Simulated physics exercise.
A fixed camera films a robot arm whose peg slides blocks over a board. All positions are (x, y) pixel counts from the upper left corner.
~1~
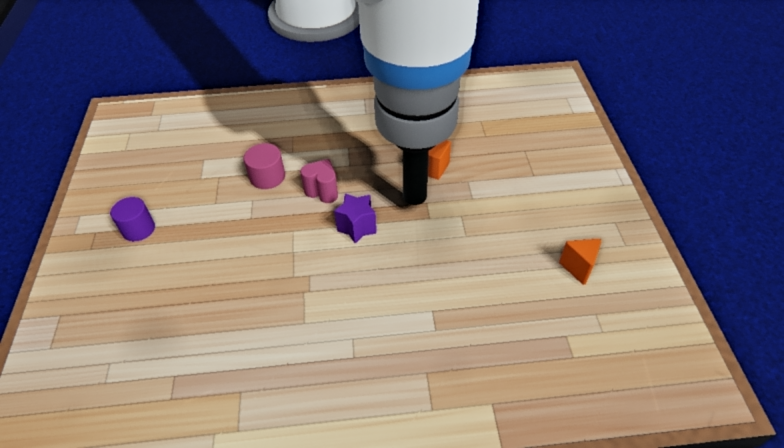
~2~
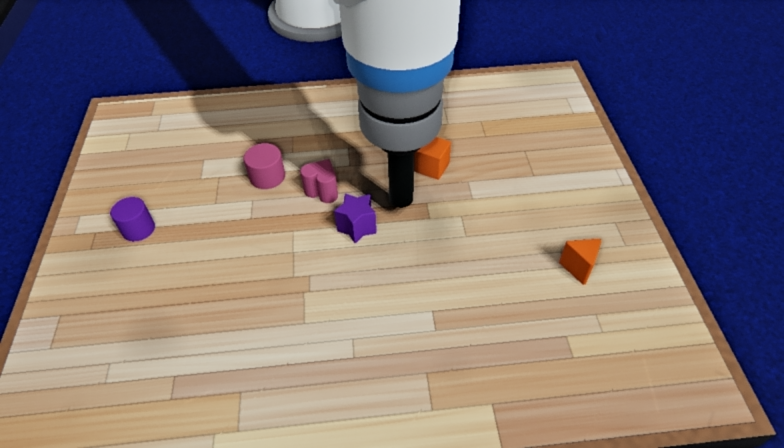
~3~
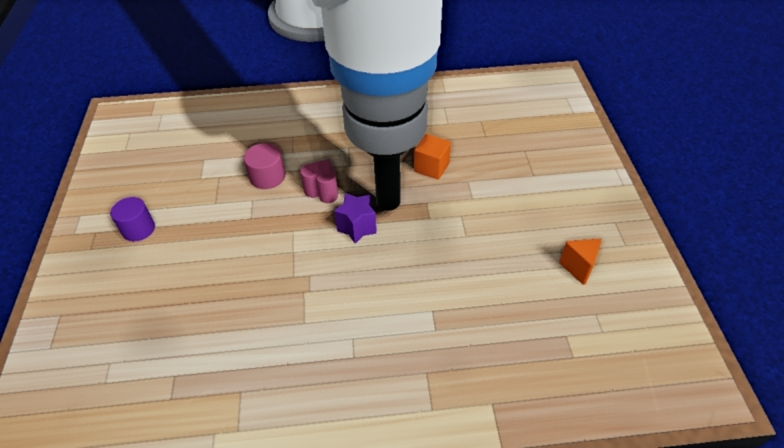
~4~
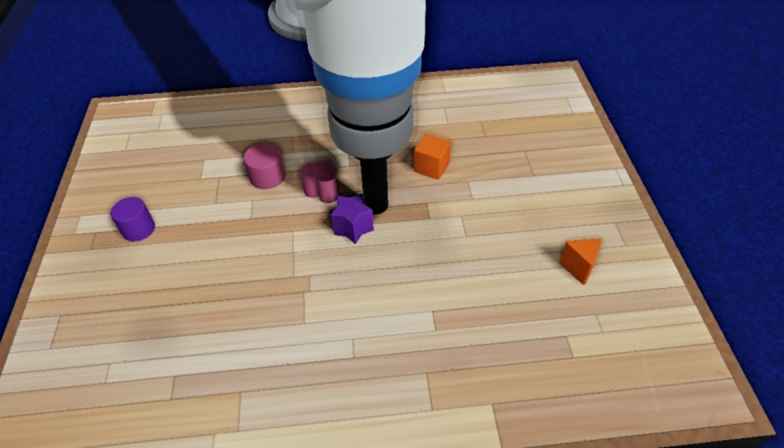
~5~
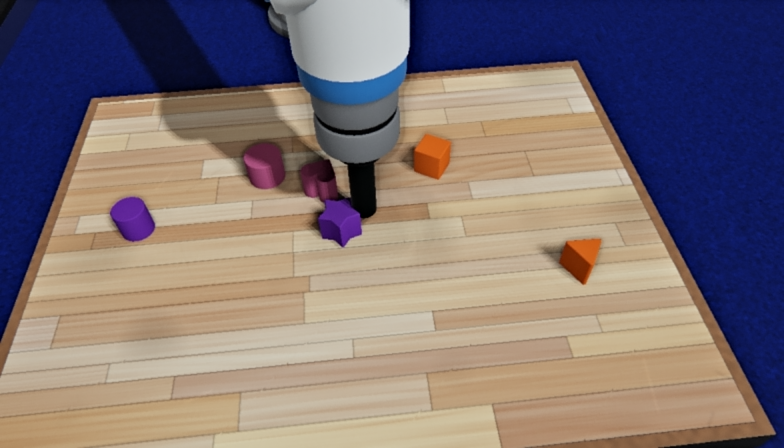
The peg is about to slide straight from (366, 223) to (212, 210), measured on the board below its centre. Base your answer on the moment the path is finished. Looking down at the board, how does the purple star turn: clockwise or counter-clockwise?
Looking from above, the answer is counterclockwise.
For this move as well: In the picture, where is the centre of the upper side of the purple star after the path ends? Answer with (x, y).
It should be at about (294, 218).
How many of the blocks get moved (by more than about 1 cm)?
The number will come to 1.
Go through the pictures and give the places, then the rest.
The first picture shows lower end of the peg at (415, 197), tops of blocks, pink heart-shaped block at (319, 170), purple star at (356, 206).
The second picture shows peg at (401, 199), blocks as before.
The third picture shows peg at (388, 202), blocks as before.
The fourth picture shows peg at (376, 206), purple star at (351, 207).
The fifth picture shows peg at (365, 210), pink heart-shaped block at (319, 170), purple star at (339, 210).
One third of the way, peg at (310, 206); purple star at (299, 218), turned 50° anticlockwise.
Two thirds of the way, peg at (258, 202); purple star at (294, 218), turned 70° anticlockwise.
At the end, peg at (207, 197); pink heart-shaped block not moved; purple star at (294, 218), turned 70° anticlockwise.
